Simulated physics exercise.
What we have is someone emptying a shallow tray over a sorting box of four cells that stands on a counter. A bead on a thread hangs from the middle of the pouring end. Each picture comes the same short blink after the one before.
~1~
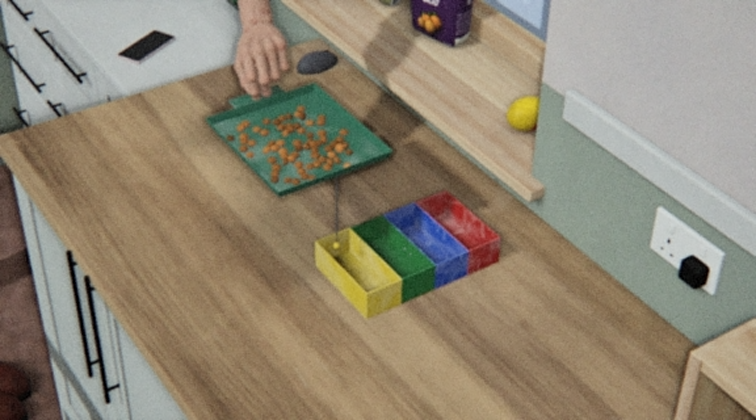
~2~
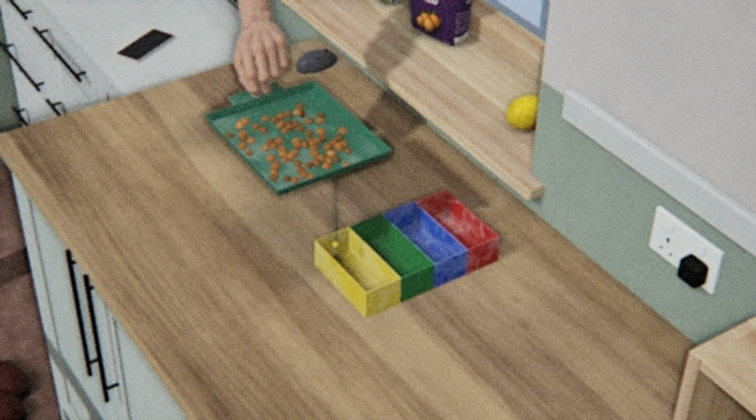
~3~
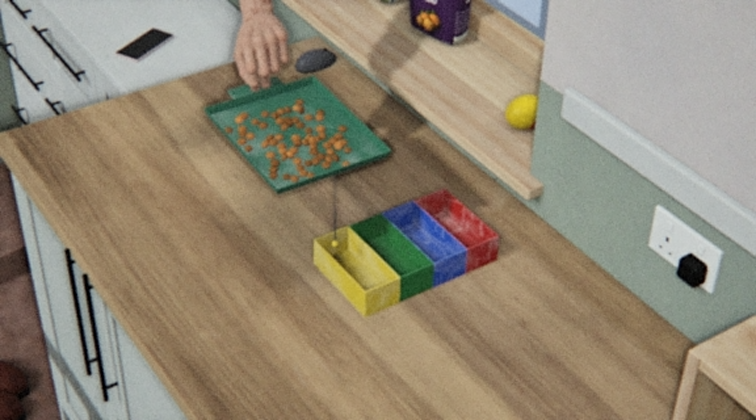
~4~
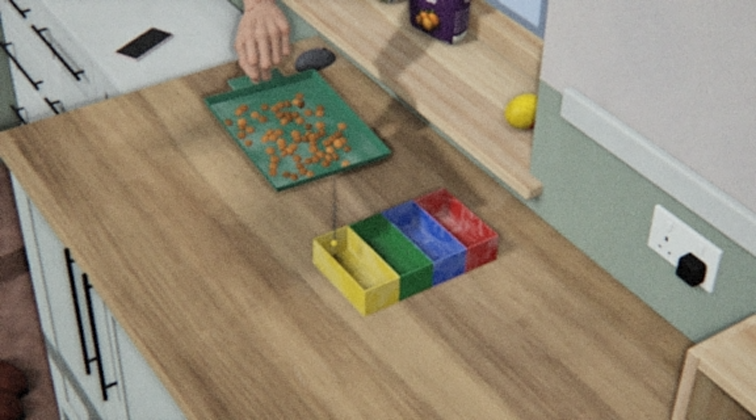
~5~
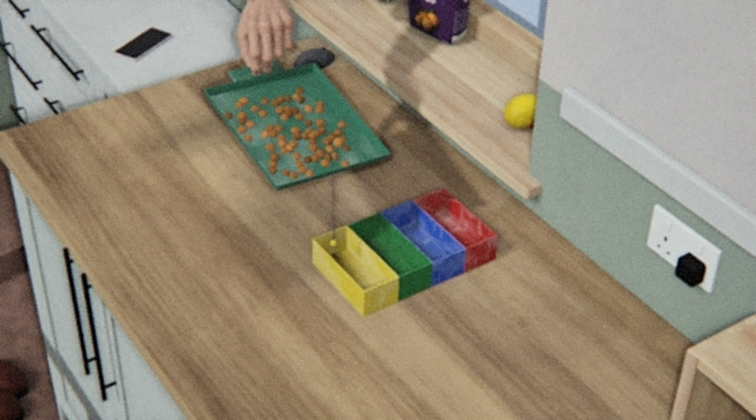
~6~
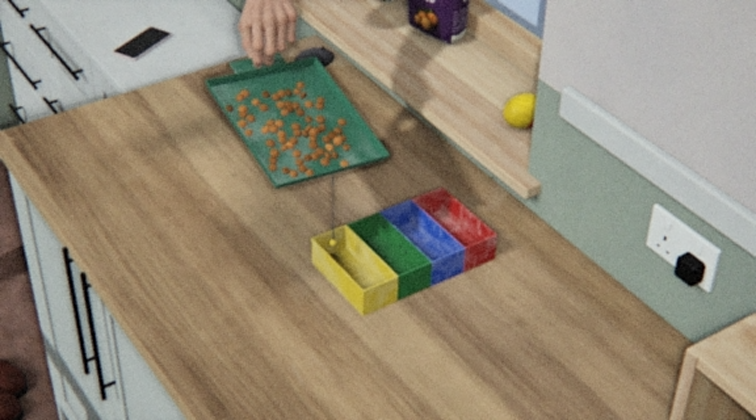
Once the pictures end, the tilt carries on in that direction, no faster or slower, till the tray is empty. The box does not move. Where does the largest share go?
The green cell gets the most.
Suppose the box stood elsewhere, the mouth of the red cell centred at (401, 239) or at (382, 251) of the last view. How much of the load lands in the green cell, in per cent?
Near 0 % and 0 %.
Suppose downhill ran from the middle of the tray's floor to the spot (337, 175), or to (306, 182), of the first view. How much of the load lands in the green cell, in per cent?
About 20 and 0 per cent.
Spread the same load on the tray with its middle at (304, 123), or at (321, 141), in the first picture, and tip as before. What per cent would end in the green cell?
Near 80 % and 80 %.
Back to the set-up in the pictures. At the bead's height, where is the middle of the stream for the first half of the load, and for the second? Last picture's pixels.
First near (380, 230), later near (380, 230).
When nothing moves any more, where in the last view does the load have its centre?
Around (385, 263).
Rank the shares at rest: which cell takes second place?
In second place: The yellow one.
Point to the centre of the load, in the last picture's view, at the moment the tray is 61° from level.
Roughly at (352, 159).
Just after the last frame, tray tipped steeply; the larger part on the tray; just a few in the green cell; about a tenth falling or outside the box.
A moment on, tray tipped past a quarter turn; just a few on the tray; roughly half in the green cell; roughly a quarter in the yellow cell; about a tenth in the blue cell; roughly a quarter falling or outside the box.
Further on, tray tipped past a quarter turn; roughly two thirds in the green cell; roughly a quarter in the yellow cell; about a tenth in the blue cell; just a few falling or outside the box.
When it is over, tray tipped past a quarter turn; roughly two thirds in the green cell; roughly a quarter in the yellow cell; about a tenth in the blue cell; not one in the red cell; just a few outside the box.
